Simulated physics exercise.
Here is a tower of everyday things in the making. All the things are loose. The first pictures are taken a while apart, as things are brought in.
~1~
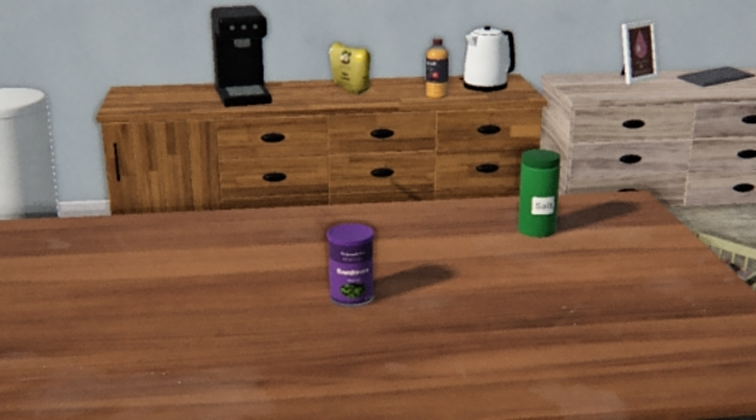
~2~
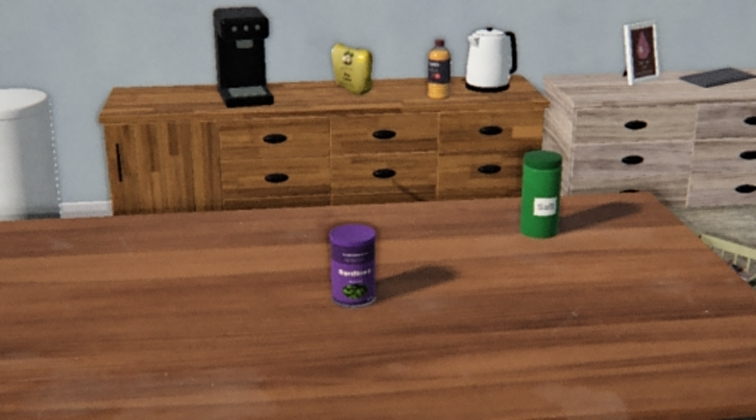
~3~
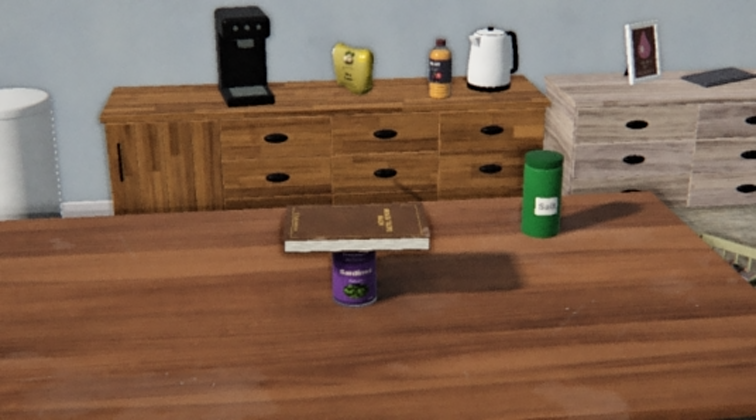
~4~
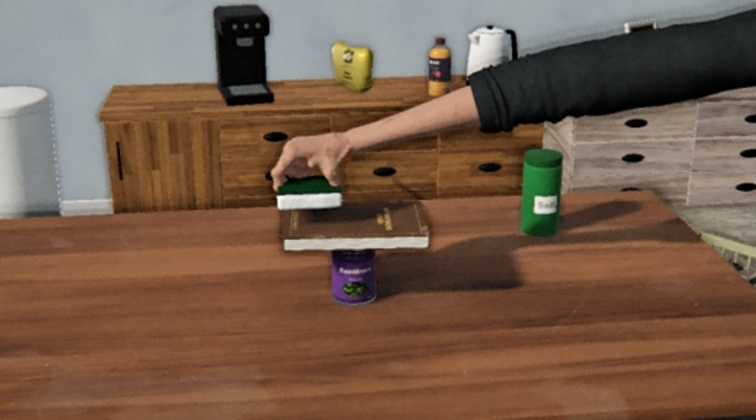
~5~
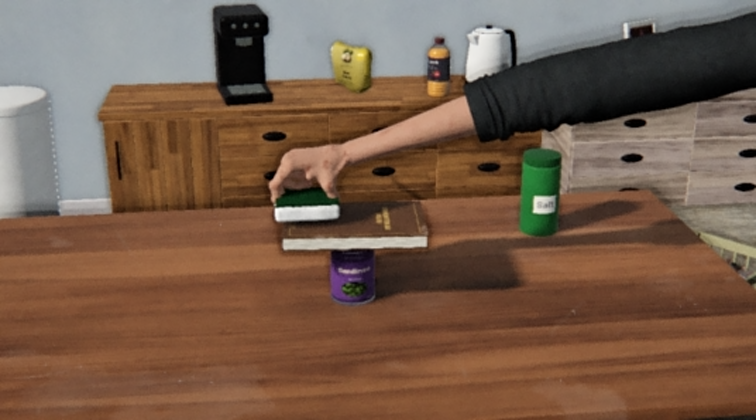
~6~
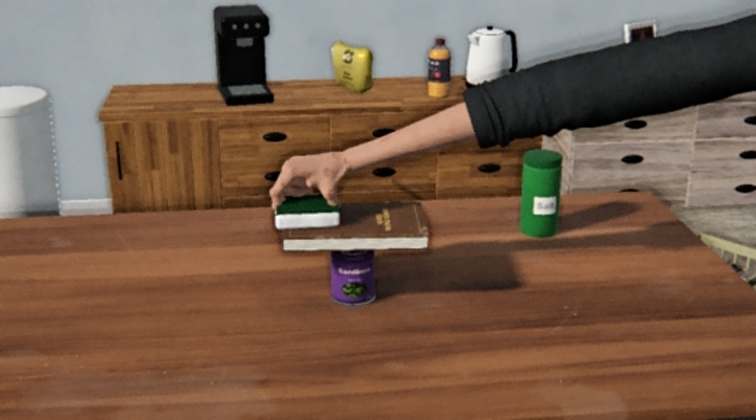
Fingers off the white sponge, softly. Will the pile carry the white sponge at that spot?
It keeps its balance.
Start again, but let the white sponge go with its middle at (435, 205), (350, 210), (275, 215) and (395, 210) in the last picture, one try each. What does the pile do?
First, it loses its balance; second, it stays up; third, it comes apart; fourth, it keeps its balance.
Then, 0.20 s later than the last frame, all is still.
Then, 0.40 s later than the last frame, white sponge resting near (307, 212).
When it is over, all 4 as before. End places, in pixels of the last picture, white sponge near (307, 212). The pile stays up.
